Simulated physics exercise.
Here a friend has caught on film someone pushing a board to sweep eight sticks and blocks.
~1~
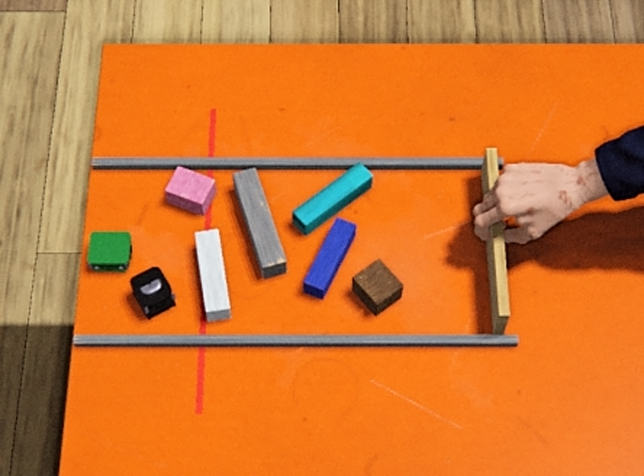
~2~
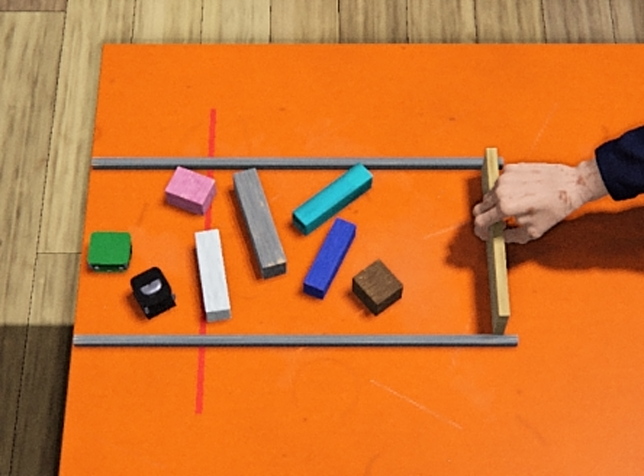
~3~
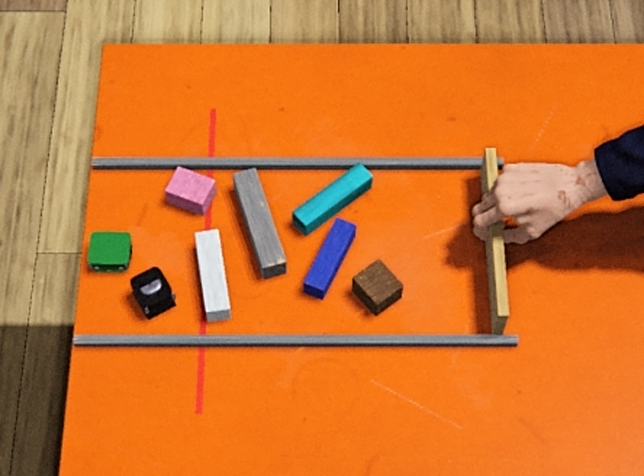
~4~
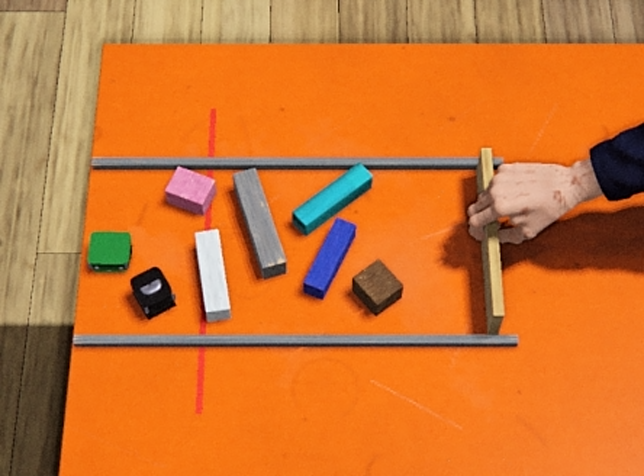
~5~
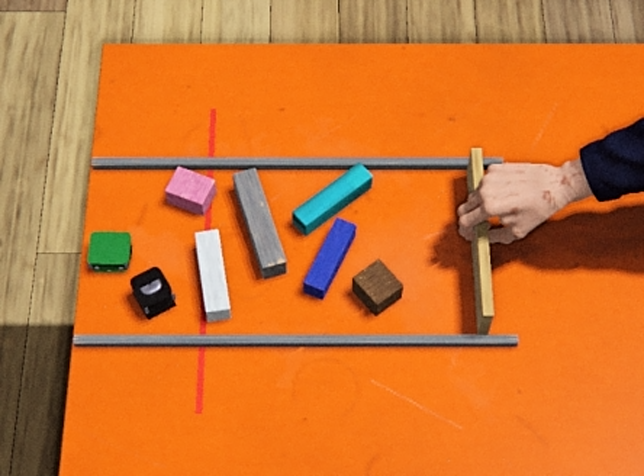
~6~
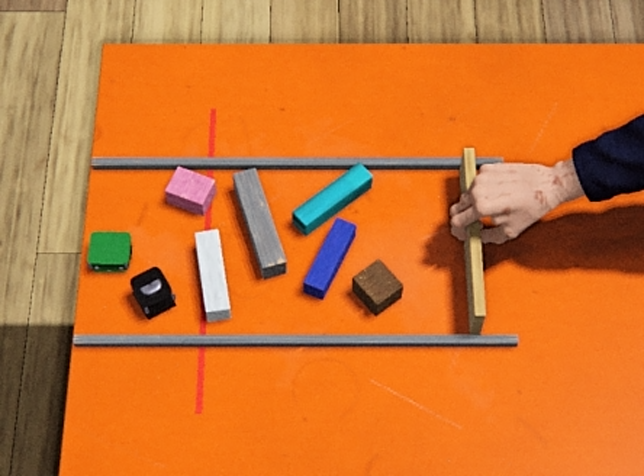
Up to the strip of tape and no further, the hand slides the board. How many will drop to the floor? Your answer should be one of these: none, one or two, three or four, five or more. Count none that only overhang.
The count is none.
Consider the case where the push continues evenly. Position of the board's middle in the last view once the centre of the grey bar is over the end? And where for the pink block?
Grey bar: (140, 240); pink block: (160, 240).
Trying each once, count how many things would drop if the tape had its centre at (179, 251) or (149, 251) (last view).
Result, try by try: 1, 3.
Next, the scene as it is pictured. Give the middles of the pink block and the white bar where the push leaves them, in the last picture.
Roughly (132, 183) for the first and roughly (132, 294) for the second.
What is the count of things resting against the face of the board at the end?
At rest, 3 are in contact.
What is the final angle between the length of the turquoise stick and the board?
It sits some 20° out of line.
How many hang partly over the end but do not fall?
In total, 1 of them.
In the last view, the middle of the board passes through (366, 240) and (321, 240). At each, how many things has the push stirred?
First 3 and then 4.
Soon after, none off yet; green case at rest near (111, 253); black case at rest near (153, 293); pink block at rest near (191, 191).
In the end, the number that fall off is zero.
